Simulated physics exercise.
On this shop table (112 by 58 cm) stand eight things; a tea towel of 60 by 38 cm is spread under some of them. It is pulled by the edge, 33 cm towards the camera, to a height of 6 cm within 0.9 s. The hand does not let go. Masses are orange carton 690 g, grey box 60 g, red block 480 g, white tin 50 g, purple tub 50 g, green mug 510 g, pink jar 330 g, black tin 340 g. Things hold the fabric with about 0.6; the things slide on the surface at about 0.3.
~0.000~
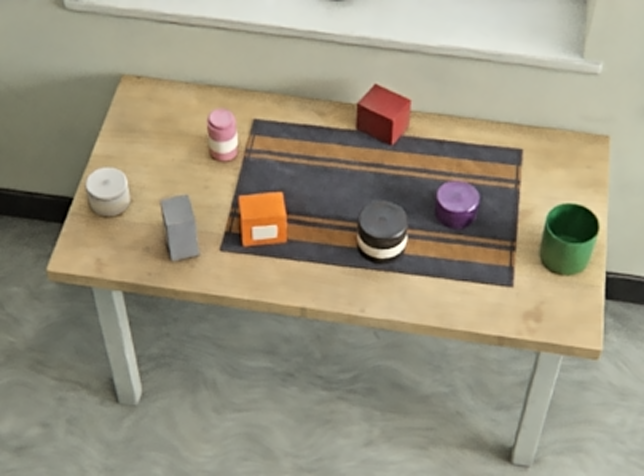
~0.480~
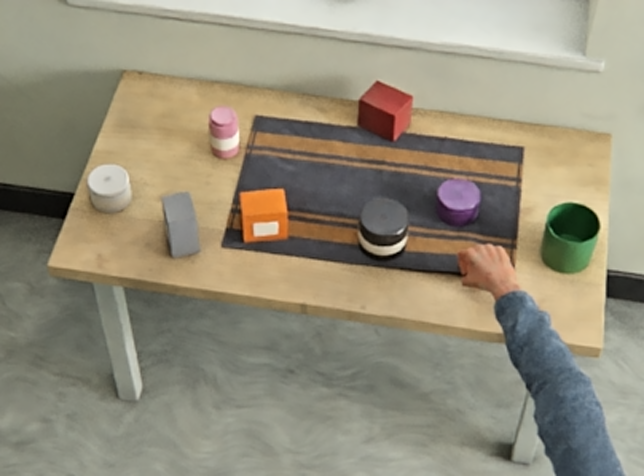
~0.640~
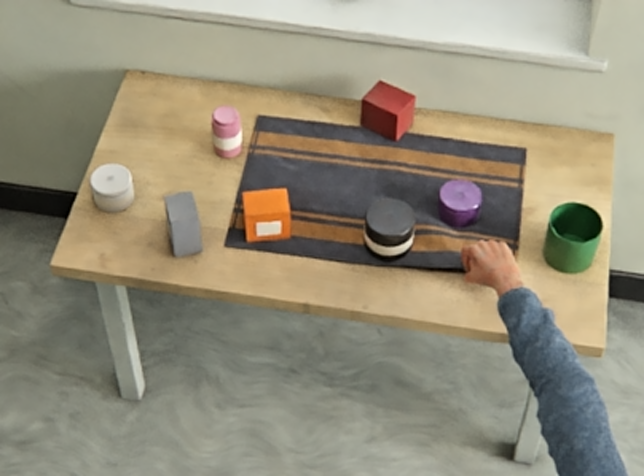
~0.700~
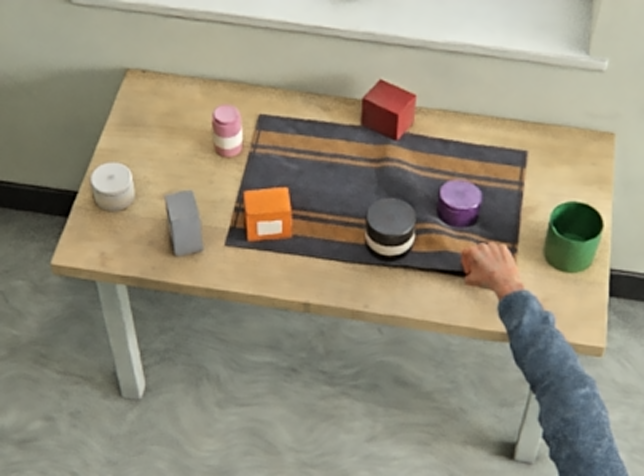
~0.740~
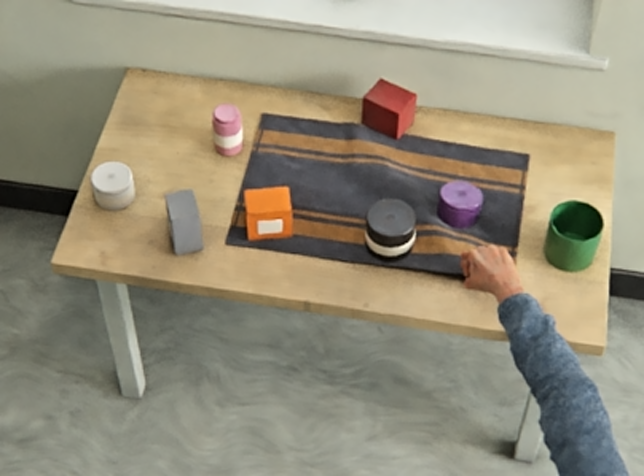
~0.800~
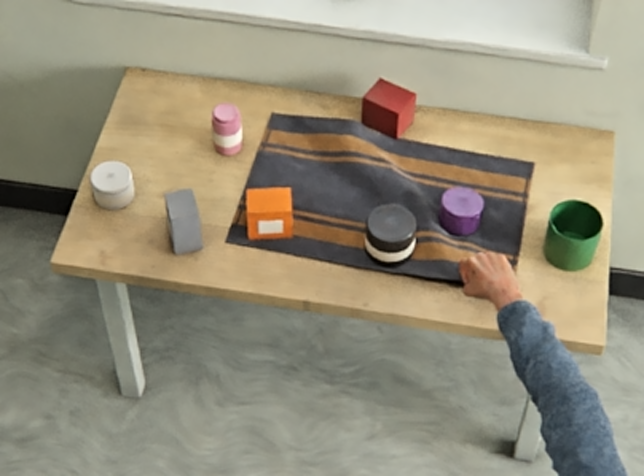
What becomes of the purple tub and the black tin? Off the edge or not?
Result: Purple tub drops off, black tin drops off.
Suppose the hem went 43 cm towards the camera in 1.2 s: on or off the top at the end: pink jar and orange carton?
Then: Pink jar remains, orange carton drops off.
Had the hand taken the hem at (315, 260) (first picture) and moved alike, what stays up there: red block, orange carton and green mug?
In that case: Red block stays on, orange carton falls off, green mug remains.
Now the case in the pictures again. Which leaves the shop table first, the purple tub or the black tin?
The purple one.
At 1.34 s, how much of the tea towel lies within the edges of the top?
Some 65 per cent of it.
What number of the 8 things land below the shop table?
I count 3.
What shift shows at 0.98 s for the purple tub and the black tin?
About: Purple tub 15 cm, black tin 10 cm.
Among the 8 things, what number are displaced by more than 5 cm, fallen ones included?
That makes 3.
At 1.0 s, 100 % of the tea towel is still over the top; purple tub 13 cm off its start, black tin 9 cm off its start, orange carton 3 cm off its start.
At 1.2 s, 85 % of the tea towel is still over the top; purple tub 23 cm off its start, black tin 18 cm off its start, orange carton 9 cm off its start.
At 1.3 s, 65 % of the tea towel is still over the top; purple tub 35 cm off its start at (491, 335), black tin 26 cm off its start at (407, 321), orange carton 15 cm off its start at (321, 239).
At 1.5 s, 35 % of the tea towel is still over the top; purple tub over the edge, black tin 30 cm off its start, orange carton 21 cm off its start.
At 3.1 s, 0 % of the tea towel is still over the top; purple tub over the edge, black tin over the edge, orange carton over the edge.
